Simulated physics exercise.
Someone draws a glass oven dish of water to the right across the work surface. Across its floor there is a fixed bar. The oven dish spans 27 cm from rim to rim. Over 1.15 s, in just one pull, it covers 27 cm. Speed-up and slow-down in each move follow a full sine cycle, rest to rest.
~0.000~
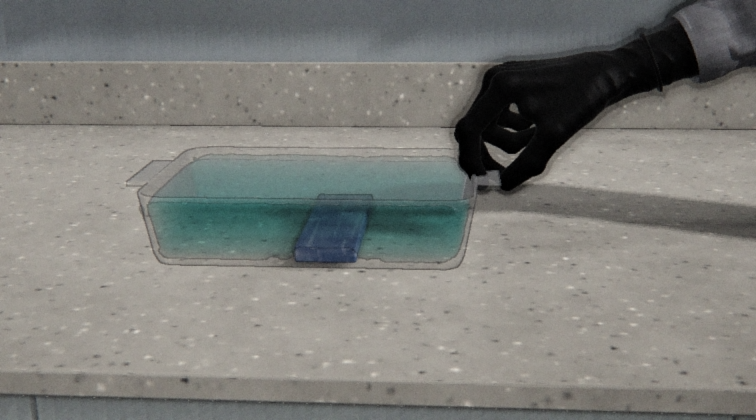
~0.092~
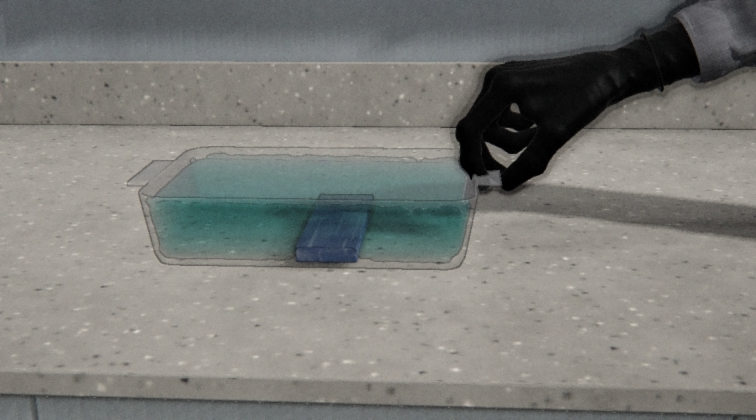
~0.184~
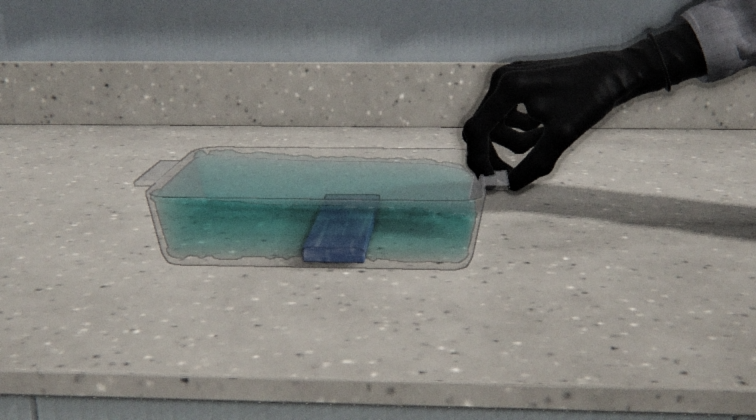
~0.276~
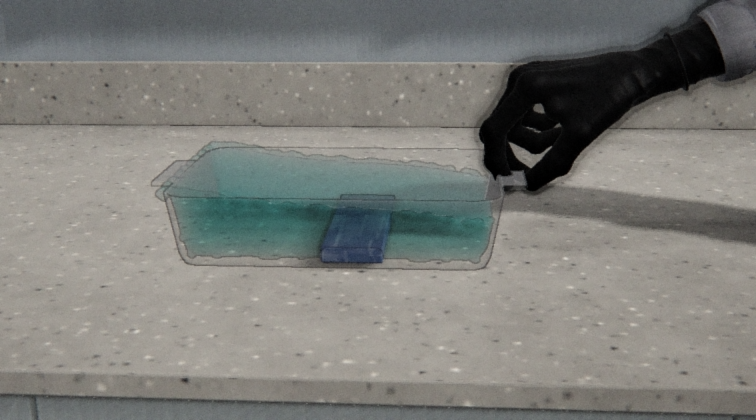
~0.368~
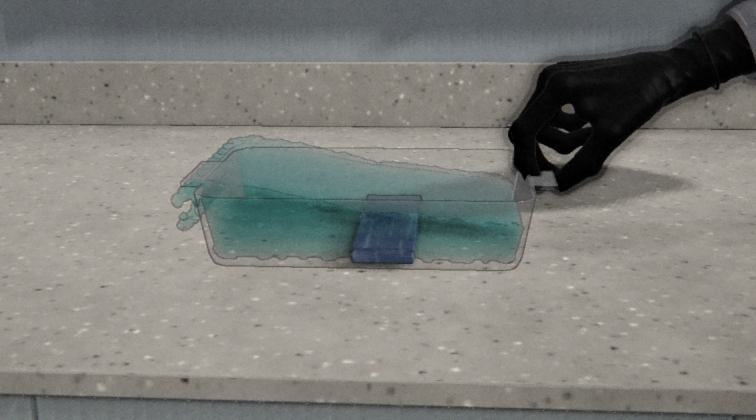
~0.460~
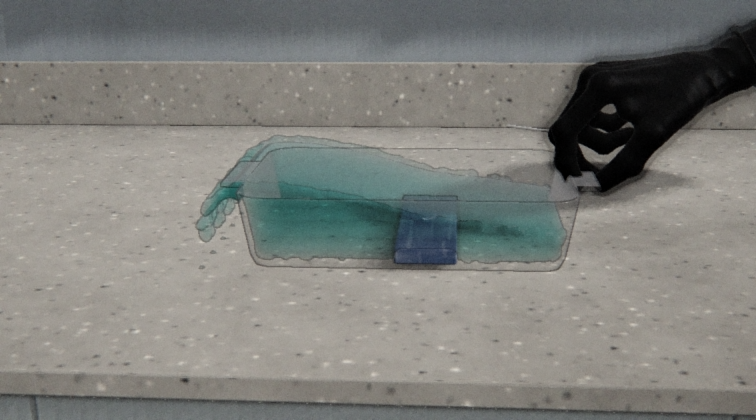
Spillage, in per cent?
I would say close to 23 per cent is spilt.
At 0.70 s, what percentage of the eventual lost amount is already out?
It works out to around 30 per cent.
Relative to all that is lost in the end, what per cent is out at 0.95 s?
60 per cent or so.
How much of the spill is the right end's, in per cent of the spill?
I reckon around 60 % of it leaves on the right.
By 0.70 s it has gone 19 cm; 7 per cent is out over the left end and 0 over the right.
By 0.95 s it has gone 26 cm; 7 per cent is out over the left end and 7 over the right.
By 1.20 s it has gone 27 cm; 7 per cent is out over the left end and 13 over the right.
By 1.44 s it has gone 27 cm; 9 per cent is out over the left end and 13 over the right.
At rest 23 per cent is out in all, 10 of it over the left end.
